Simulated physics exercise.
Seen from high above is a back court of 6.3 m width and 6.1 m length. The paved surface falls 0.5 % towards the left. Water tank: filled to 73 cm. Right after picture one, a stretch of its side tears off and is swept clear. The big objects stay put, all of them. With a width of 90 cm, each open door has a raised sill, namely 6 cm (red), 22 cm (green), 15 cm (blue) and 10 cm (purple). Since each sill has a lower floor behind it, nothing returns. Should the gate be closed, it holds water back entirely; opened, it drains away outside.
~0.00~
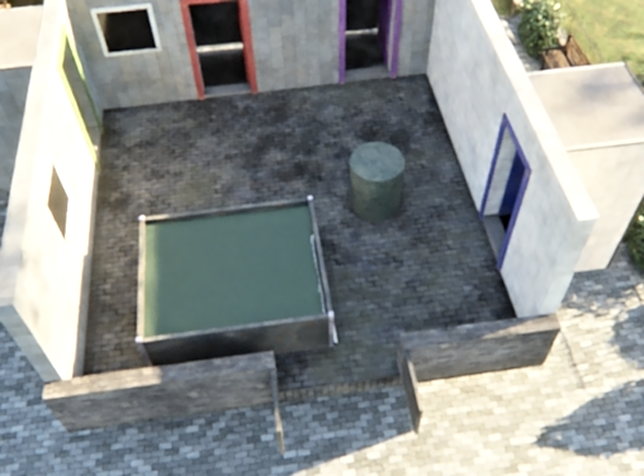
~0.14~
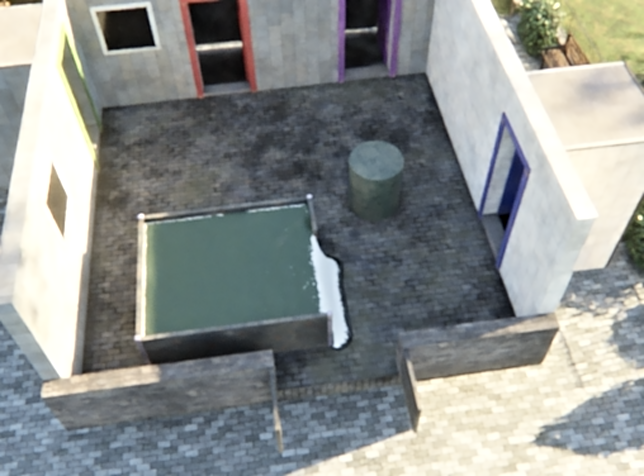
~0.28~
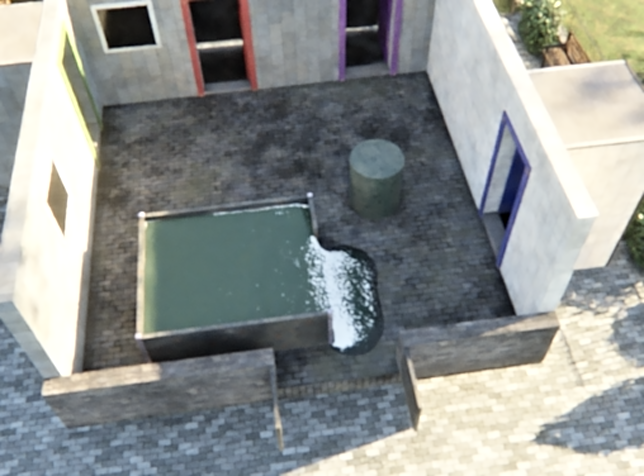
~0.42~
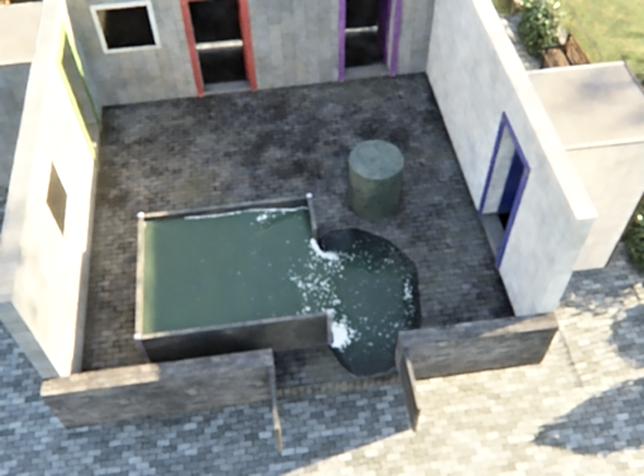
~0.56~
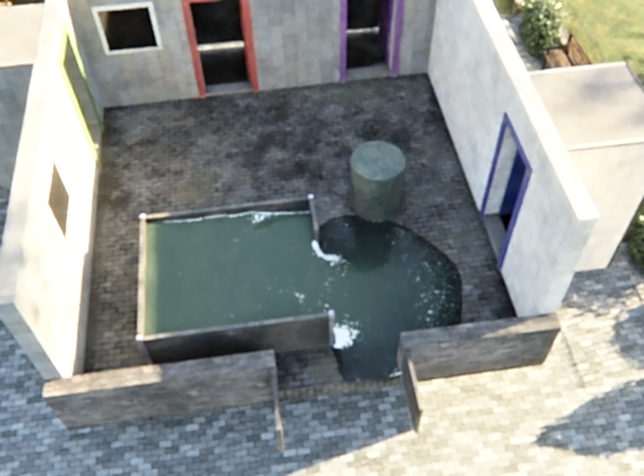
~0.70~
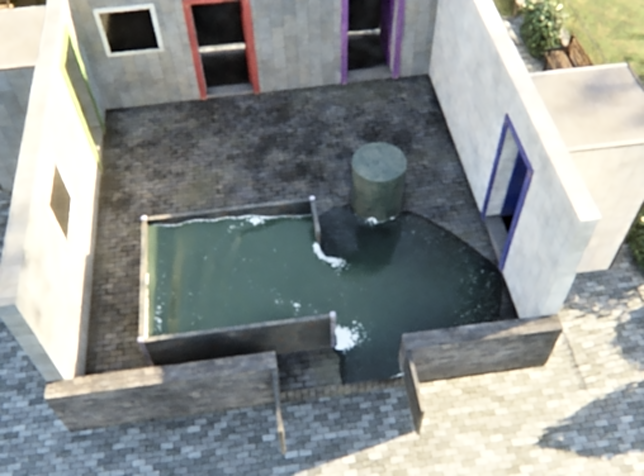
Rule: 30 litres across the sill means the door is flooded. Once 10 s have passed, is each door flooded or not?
At that moment the red door is not flooded, the green door is not flooded, the blue door is flooded, the purple door is flooded.
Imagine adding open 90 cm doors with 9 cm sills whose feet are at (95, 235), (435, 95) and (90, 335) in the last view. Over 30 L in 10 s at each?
The first one doesn't reach it, the second one exceeds it, and the third one doesn't reach it.
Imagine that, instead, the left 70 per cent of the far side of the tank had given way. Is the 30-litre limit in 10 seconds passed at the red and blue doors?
So red ends up past the limit and blue ends up short of it.
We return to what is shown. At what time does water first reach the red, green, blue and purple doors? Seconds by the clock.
The front reaches red at 4.0 s, green at 5.5 s, blue at 0.8 s, purple at 3.0 s.
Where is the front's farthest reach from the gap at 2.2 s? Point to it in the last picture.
Somewhere about (436, 116).
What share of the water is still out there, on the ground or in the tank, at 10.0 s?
Roughly 74 per cent is still there.
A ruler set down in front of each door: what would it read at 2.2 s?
Measured in centimetres, the red door gives 0, the green door 0, the blue door 36 and the purple door 0.
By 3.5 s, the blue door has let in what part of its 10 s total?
By that time, around 85 per cent.
After 1.4 s water covers 25 % of the floor and is deepest (60 cm) near (518, 344); red door not reached, green door not reached, blue door 32 cm at the sill, 31 L in, purple door not reached.
After 2.2 s water covers 25 % of the floor and is deepest (50 cm) near (465, 339); red door not reached, green door not reached, blue door 36 cm at the sill, 111 L in, purple door not reached.
After 3.5 s water covers 40 % of the floor and is deepest (30 cm) near (506, 312); red door not reached, green door not reached, blue door 26 cm at the sill, 213 L in, purple door 23 cm at the sill, 1 L in.
After 6.0 s water covers 70 % of the floor and is deepest (22 cm) near (425, 85); red door 7 cm at the sill, 2 L in, green door 9 cm at the sill, 0 L in, blue door 18 cm at the sill, 252 L in, purple door 20 cm at the sill, 163 L in.
After 10.0 s water covers 95 % of the floor and is deepest (18 cm) near (110, 400); red door 5 cm at the sill, 3 L in, green door 13 cm at the sill, 0 L in, blue door 9 cm at the sill, 257 L in, purple door 11 cm at the sill, 216 L in.
